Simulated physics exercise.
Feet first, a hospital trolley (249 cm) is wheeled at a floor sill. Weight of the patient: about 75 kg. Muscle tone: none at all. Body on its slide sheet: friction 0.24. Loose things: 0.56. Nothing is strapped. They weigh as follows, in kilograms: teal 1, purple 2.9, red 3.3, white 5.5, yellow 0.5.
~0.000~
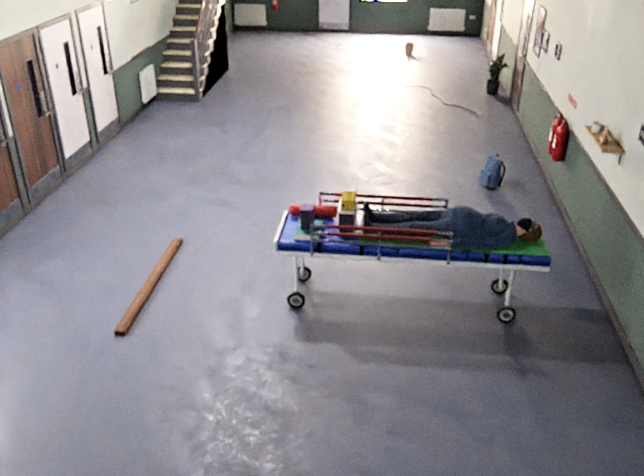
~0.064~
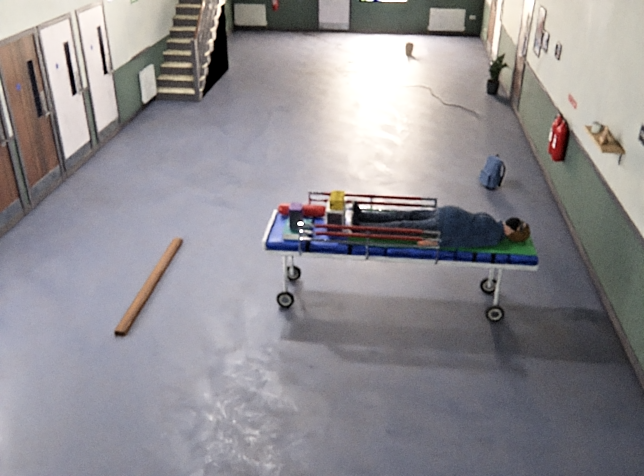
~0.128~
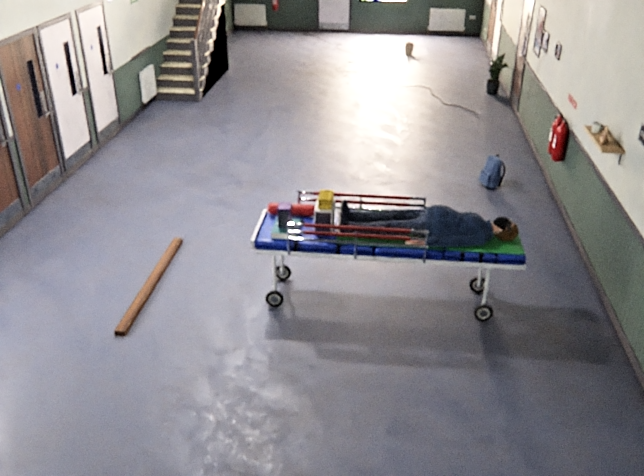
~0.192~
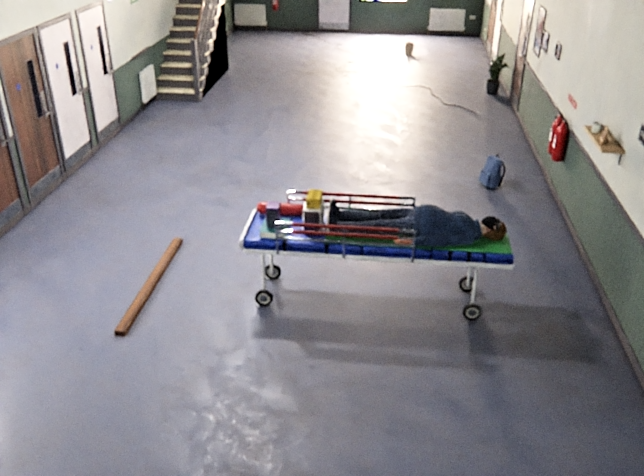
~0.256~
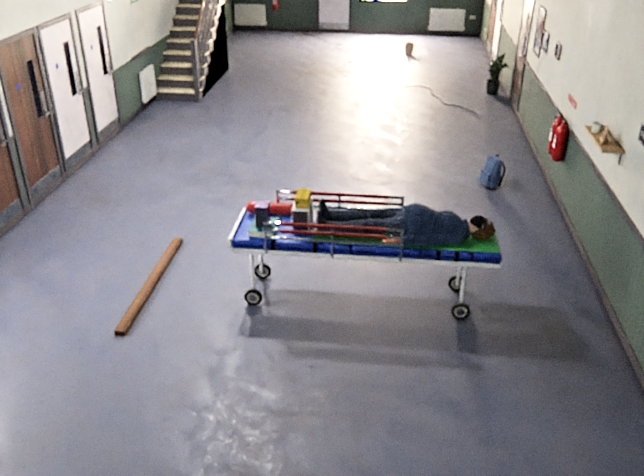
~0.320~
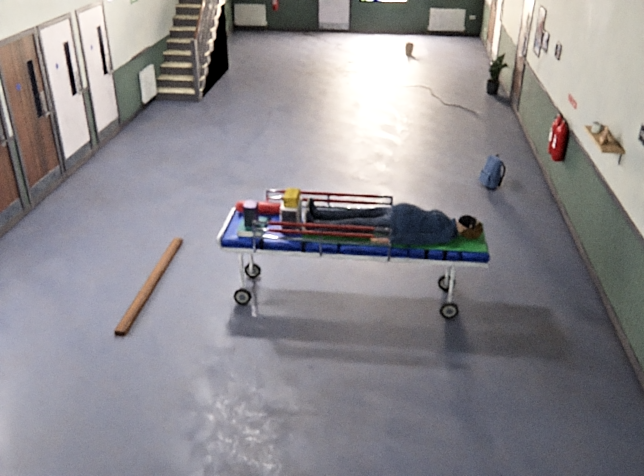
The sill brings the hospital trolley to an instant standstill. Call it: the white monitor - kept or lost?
Kept.
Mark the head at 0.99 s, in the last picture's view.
I'd place it at roughly (352, 222).
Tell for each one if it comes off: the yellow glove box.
Yellow glove box remains in place.
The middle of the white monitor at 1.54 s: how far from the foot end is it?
Short of it by around 15 cm.
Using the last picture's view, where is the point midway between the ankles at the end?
The midpoint ends up close to (171, 214).
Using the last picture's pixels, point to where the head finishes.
Around (319, 220).
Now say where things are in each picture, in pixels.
White monitor (347, 218), yellow glove box (349, 201); 0 cm covered, 142 to go, in the first picture.
White monitor (336, 217), yellow glove box (337, 200); 11 cm covered, 131 to go, in the second picture.
White monitor (325, 216), yellow glove box (326, 199); 22 cm covered, 120 to go, in the third picture.
White monitor (314, 216), yellow glove box (314, 199); 32 cm covered, 109 to go, in the fourth picture.
White monitor (303, 215), yellow glove box (303, 198); 43 cm covered, 99 to go, in the fifth picture.
White monitor (291, 214), yellow glove box (292, 198); 54 cm covered, 88 to go. Speed about 1.7 m/s, in the sixth picture.
It happens at 0.84 s.
After 0.99 s the white monitor is 47 cm short of the foot end, tilted 5°, near (183, 208) in the last picture's view.
After 1.24 s the white monitor is 24 cm short of the foot end, tilted 0°, near (160, 207) in the last picture's view.
After 1.54 s the white monitor is 17 cm short of the foot end, tilted 0°, near (153, 207) in the last picture's view.
When all is still (2.1 s), teal folder drops off; purple pump drops off; red gas bottle stays on; white monitor stays on; yellow glove box stays on; left ankle stops short of the foot end.
